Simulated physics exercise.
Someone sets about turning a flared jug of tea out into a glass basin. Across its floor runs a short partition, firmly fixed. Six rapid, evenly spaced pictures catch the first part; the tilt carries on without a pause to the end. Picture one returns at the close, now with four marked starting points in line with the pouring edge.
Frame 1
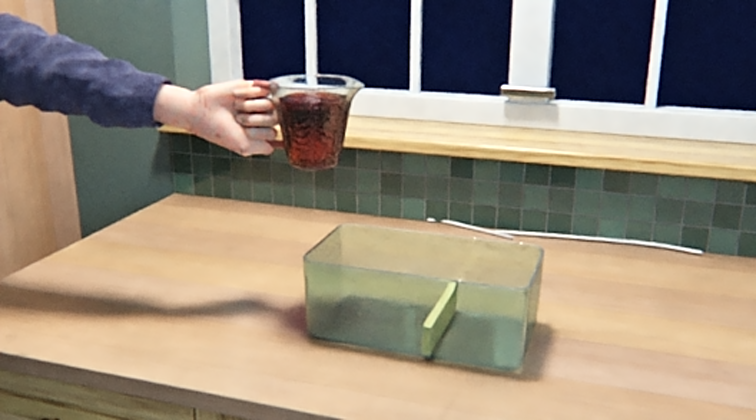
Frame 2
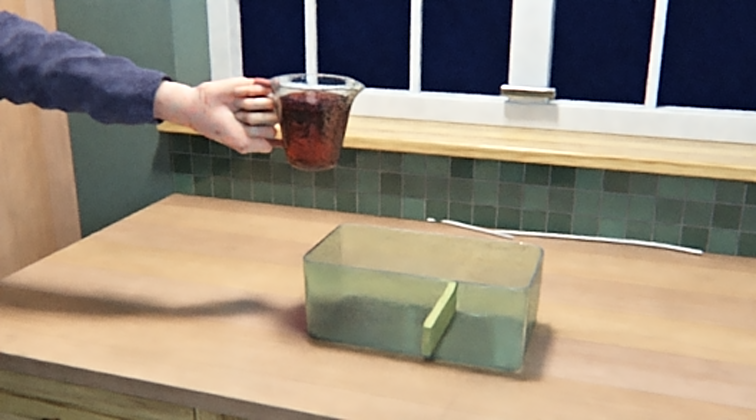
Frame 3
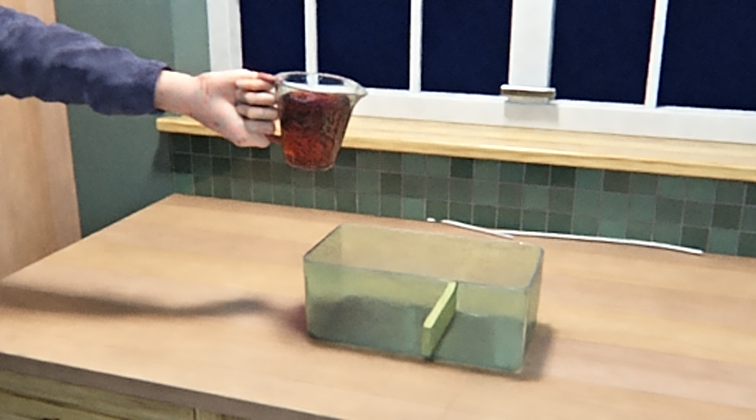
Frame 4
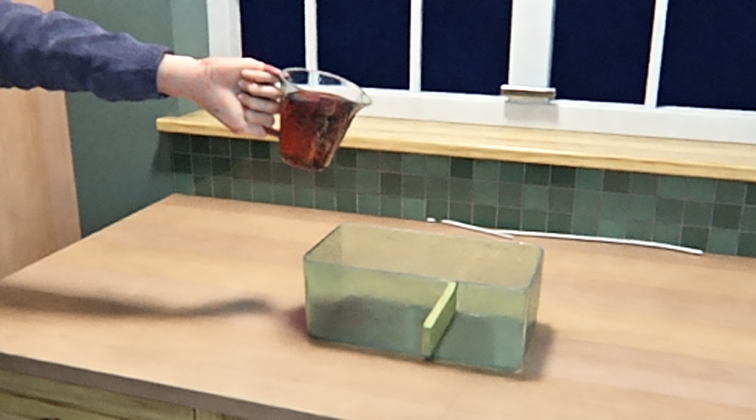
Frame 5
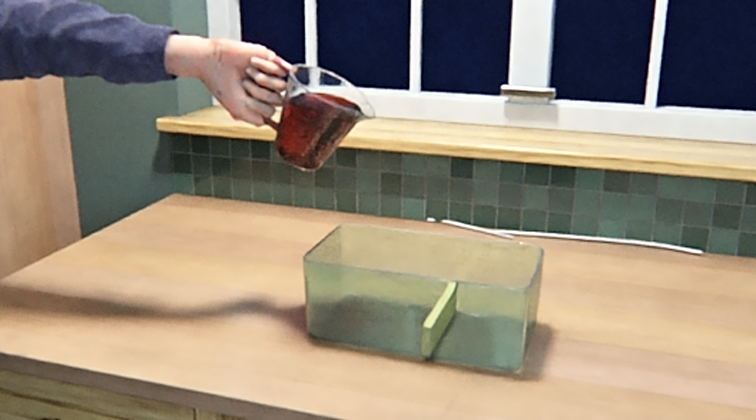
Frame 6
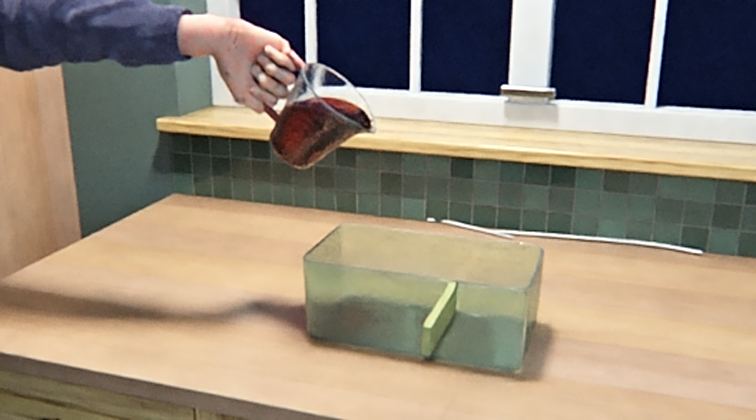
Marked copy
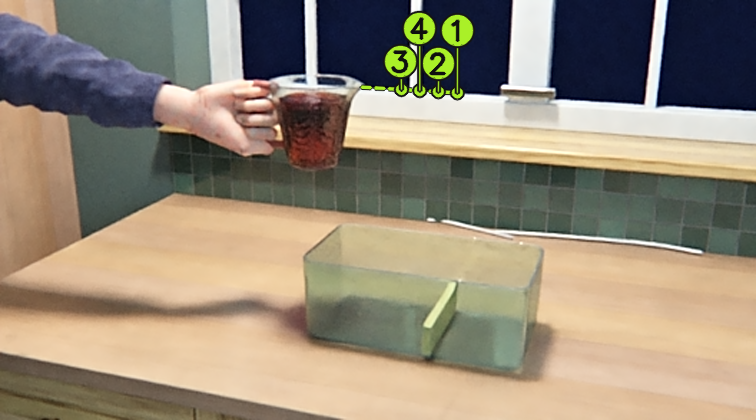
The clip opens on a hand holding a flared glass jug of tea upright above a glass basin with a short partition, on a wooden counter. The hand then tilts the jug rightward, gradually at first and then more steeply, while the tea stays inside.
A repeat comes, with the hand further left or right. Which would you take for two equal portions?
Spot 4 does it best.
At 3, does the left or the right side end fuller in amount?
The left side.
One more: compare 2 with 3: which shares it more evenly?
That is spot 3.
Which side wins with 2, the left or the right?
The right side.
On the marked copy, 1 at (457, 92); 2 at (438, 91); 3 at (401, 89); 4 at (419, 90).
With 1, about 15 % ends left of the wall and 75 % right of it; 11 % is lost outside.
With 2, about 13 % ends left of the wall and 78 % right of it; 8 % is lost outside.
With 3, about 69 % ends left of the wall and 25 % right of it; 7 % is lost outside.
With 4, about 48 % ends left of the wall and 46 % right of it; 6 % is lost outside.
